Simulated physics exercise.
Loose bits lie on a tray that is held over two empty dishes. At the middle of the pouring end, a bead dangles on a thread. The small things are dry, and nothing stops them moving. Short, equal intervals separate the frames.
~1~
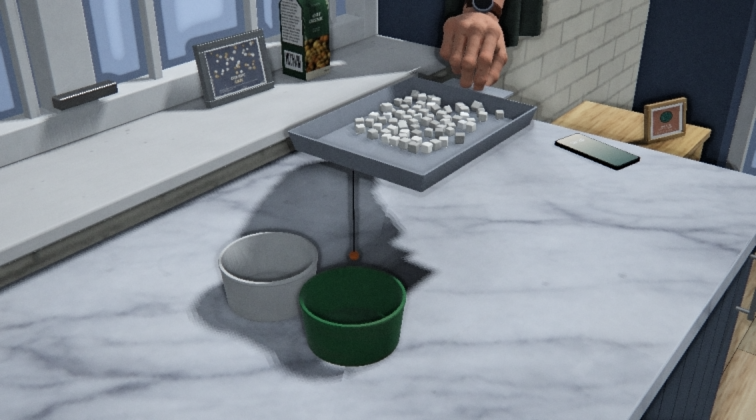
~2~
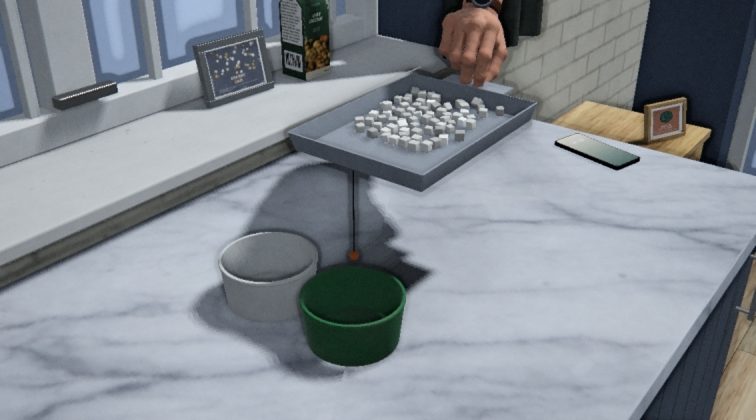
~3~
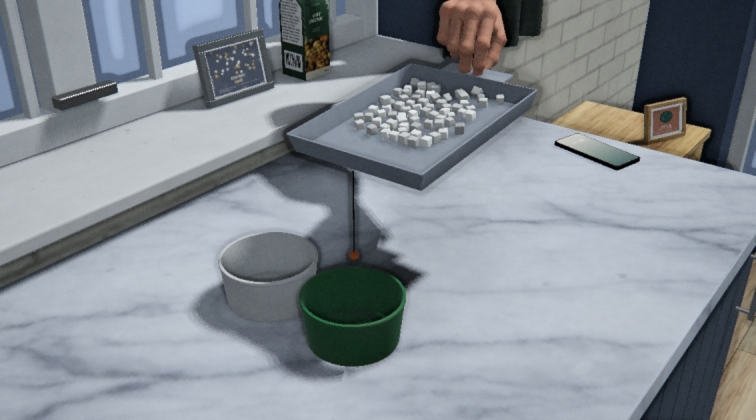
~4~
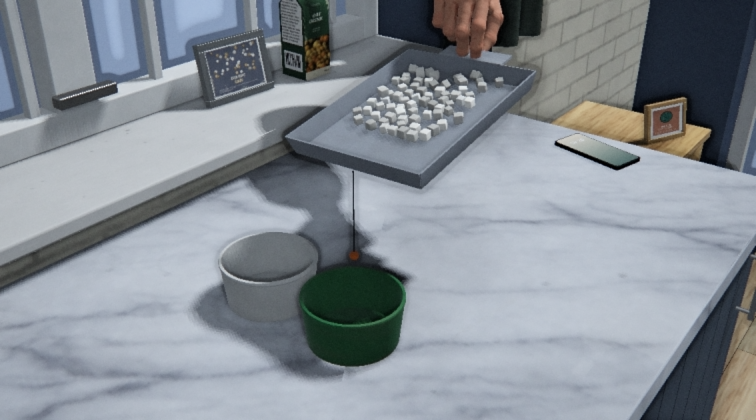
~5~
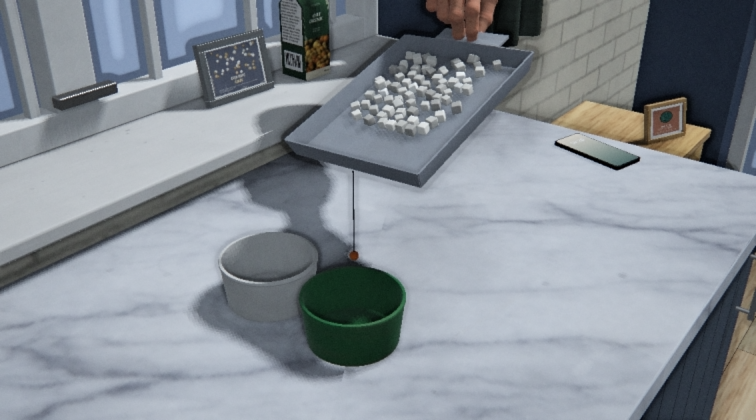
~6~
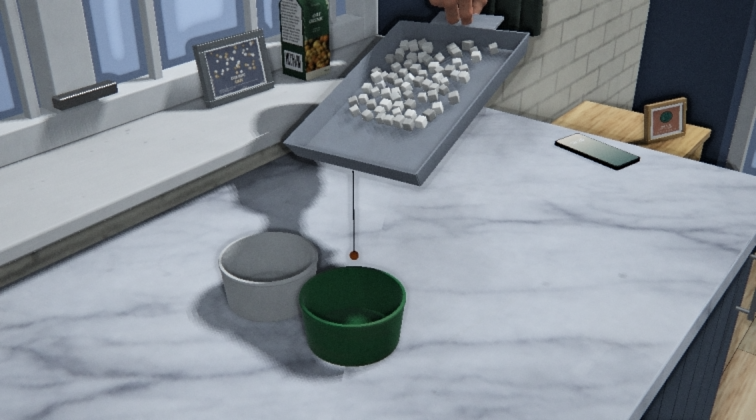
A grey tray scattered with small white cubes is held by a hand above a white marble-patterned kitchen counter, seen from above at an angle by a still camera. Below sit a pale grey dish at left and a green one at right, a small orange bead hanging on a dark thread above them. After staying nearly level, the tray's far end rises steadily, tilting it toward the dishes.
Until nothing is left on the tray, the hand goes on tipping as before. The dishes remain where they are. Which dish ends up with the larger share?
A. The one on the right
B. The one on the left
Option B: The one on the left.
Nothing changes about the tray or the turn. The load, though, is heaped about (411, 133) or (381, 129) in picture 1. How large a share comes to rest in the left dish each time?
Close to 40 per cent, followed by close to 60 per cent.
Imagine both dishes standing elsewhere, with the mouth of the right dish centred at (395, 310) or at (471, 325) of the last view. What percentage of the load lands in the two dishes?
First case 70 in a hundred, second case 10 in a hundred.
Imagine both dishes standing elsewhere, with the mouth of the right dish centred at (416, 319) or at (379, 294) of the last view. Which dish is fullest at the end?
The dish to the left, then the dish to the left.
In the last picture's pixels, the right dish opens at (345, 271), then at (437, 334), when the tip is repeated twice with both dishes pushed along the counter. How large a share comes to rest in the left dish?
First placement: 20 per cent; second placement: 30 per cent.
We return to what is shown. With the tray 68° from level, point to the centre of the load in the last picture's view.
I'd mark it close to (324, 142).
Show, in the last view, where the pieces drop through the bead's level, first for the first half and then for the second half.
(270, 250) for the early half, (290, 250) for the late half.
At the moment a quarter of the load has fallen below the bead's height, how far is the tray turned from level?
Tilt: Around 90 degrees.
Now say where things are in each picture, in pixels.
The first frame shows corners of the pouring end near (295, 131) and (422, 172), level; middle of the load near (426, 122), sugar cubes; left dish near (235, 294); right dish near (319, 337); bead on its thread near (354, 256).
The second frame shows corners of the pouring end near (295, 131) and (422, 172), level; middle of the load near (426, 120).
The third frame shows corners of the pouring end near (294, 133) and (420, 171), tipped barely, lowest at the left corner; middle of the load near (426, 112).
The fourth frame shows corners of the pouring end near (292, 135) and (419, 170), tipped a little, lowest at the left corner; middle of the load near (424, 102).
The fifth frame shows corners of the pouring end near (291, 138) and (417, 170), tipped clearly, lowest at the left corner; middle of the load near (422, 92).
The sixth frame shows corners of the pouring end near (290, 140) and (414, 169), tipped clearly, lowest at the left corner; middle of the load near (419, 82); left dish near (235, 294); right dish near (319, 337).
Shortly afterwards, tray tipped steeply; all but a few on the tray; a little in the air.
Next, tray tipped past a quarter turn; near a third on the tray; a little in the right dish; near a third in the left dish; a little outside both; a little in the air.
Some moments later, tray tipped past a quarter turn; near a quarter in the right dish; near two thirds in the left dish; a little outside both.
In the end, tray tipped past a quarter turn; near a quarter in the right dish; near two thirds in the left dish; a little outside both.
